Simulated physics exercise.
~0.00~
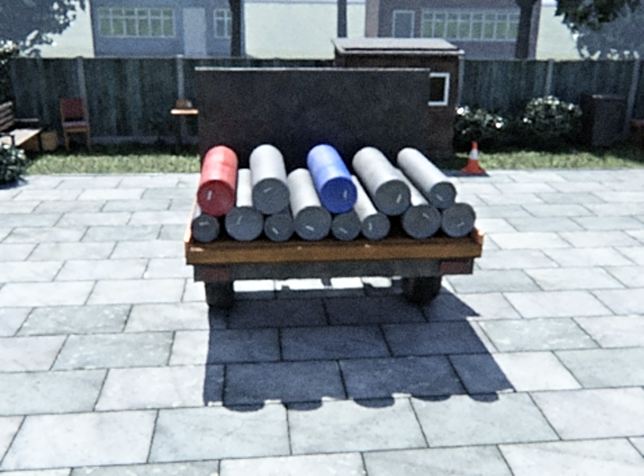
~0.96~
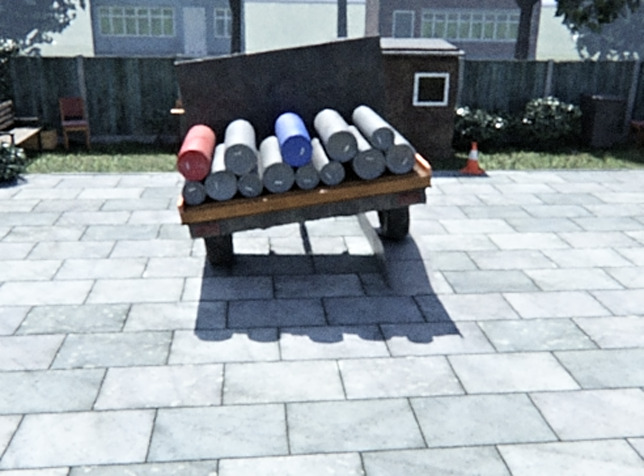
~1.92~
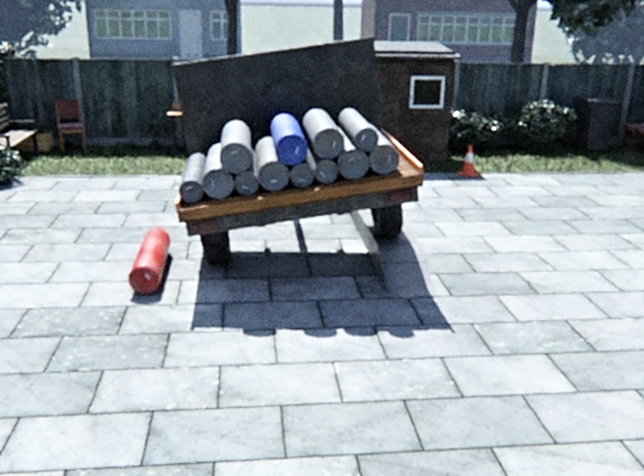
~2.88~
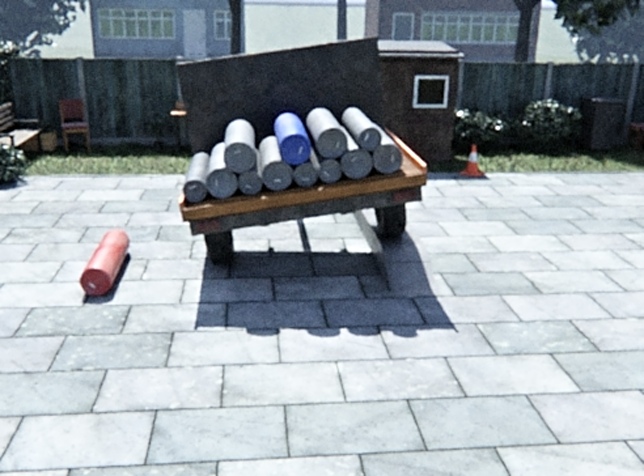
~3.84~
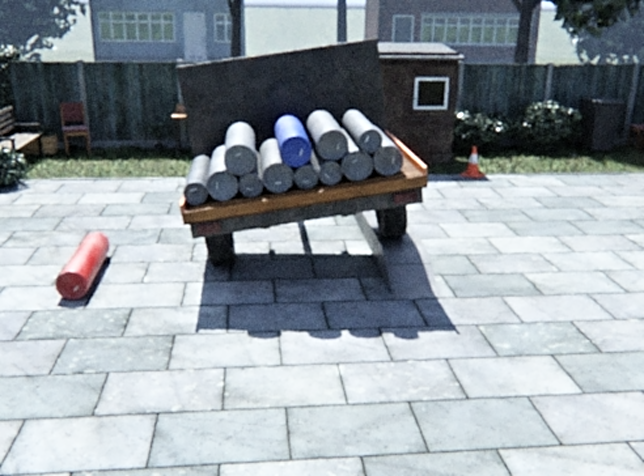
A low-sided trailer stacked with grey cylinders, one red and one blue among them, stands on a paved yard, seen from behind. It moves forward and tilts down to the left as its right side rises, and the stack leans with it. The red cylinder, on top at the left end, rolls off the left side and lands on the paving. It rolls farther left across the slabs, away from the trailer, which stays tilted. At the end the red cylinder lies on the ground at the left, while the blue one remains on top of the load.
